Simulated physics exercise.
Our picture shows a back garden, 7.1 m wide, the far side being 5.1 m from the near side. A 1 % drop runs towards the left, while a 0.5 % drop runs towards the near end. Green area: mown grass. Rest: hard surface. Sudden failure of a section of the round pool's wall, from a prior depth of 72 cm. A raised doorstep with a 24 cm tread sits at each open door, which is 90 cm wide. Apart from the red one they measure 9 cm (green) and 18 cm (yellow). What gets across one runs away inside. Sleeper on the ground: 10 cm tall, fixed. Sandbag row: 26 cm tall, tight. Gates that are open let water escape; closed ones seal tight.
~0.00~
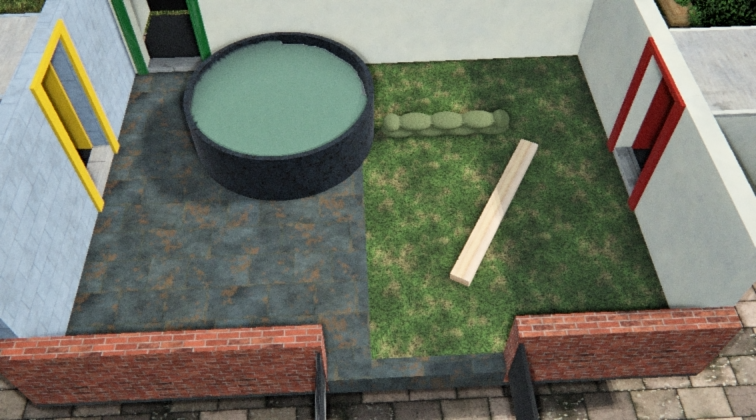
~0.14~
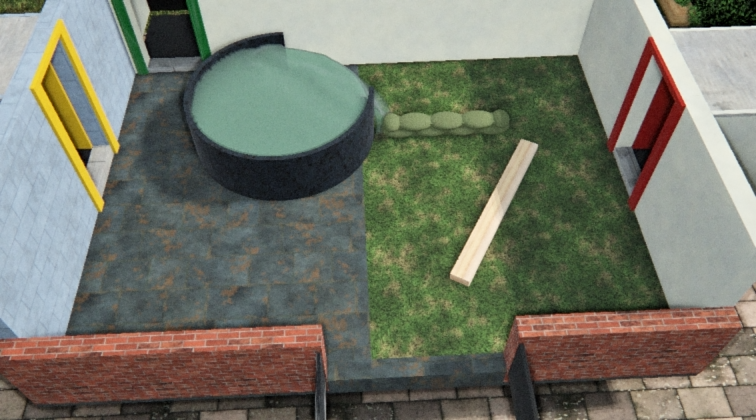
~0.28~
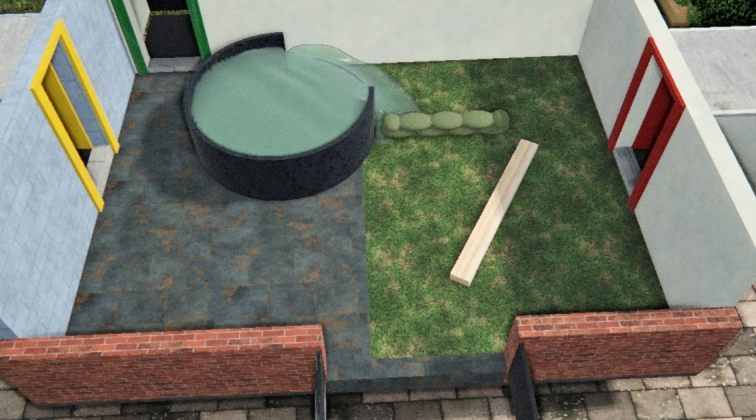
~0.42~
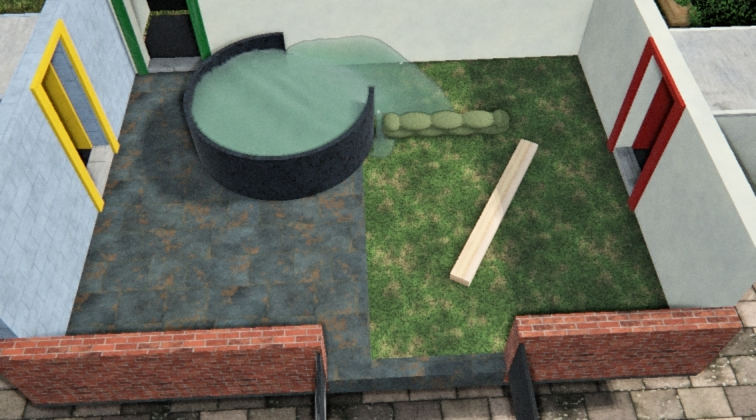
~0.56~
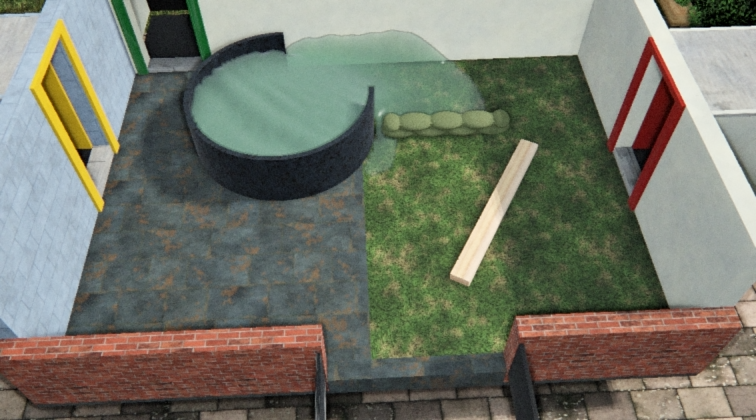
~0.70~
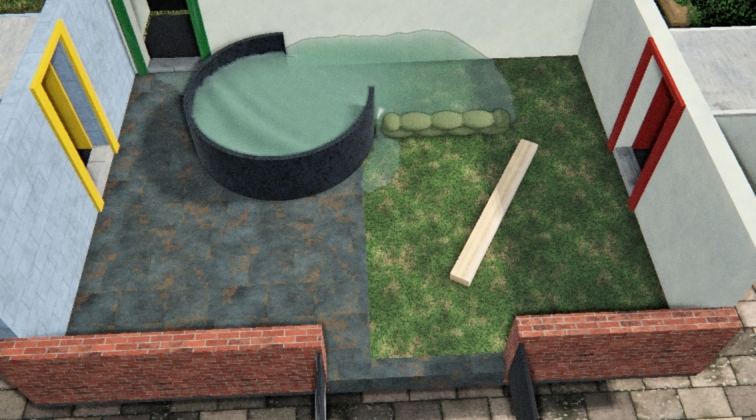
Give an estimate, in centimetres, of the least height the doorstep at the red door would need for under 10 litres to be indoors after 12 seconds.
Some 13.5 cm above the ground.
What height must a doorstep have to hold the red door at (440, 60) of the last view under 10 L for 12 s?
25 cm.
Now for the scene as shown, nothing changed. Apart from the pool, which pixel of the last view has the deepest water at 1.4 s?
Near (329, 67).
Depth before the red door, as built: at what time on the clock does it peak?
Peak time: About 2.8 s.
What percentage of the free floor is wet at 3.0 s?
The wet part is about 40 per cent.
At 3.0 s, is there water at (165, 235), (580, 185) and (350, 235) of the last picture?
Point by point, the first is spared, the second awash and the third spared.
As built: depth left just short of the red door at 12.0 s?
Some 10.0 cm.
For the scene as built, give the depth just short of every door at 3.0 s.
Reading in centimetres: Green = 3, yellow = 4, red = 15.
After 1.4 s water covers 25 % of the floor, deepest (52 cm) near (329, 67); it has not reached the red door.
After 3.0 s water covers 40 % of the floor, deepest (42 cm) near (574, 57); 15 cm at the red door, 7 litres in over its 10 cm doorstep.
After 12.0 s water covers 95 % of the floor, deepest (13 cm) near (317, 75); 10 cm at the red door, 40 litres in over its 10 cm doorstep.
At the red door as built, the water arrived by 2.0 s and peaked near 16 cm at 2.8 s.
Run again over the same 12 s with other heights there, 16 litres in over 12.5 cm, 2 litres over 17 cm. The limit of 10 litres is kept from about 13.5 cm up.
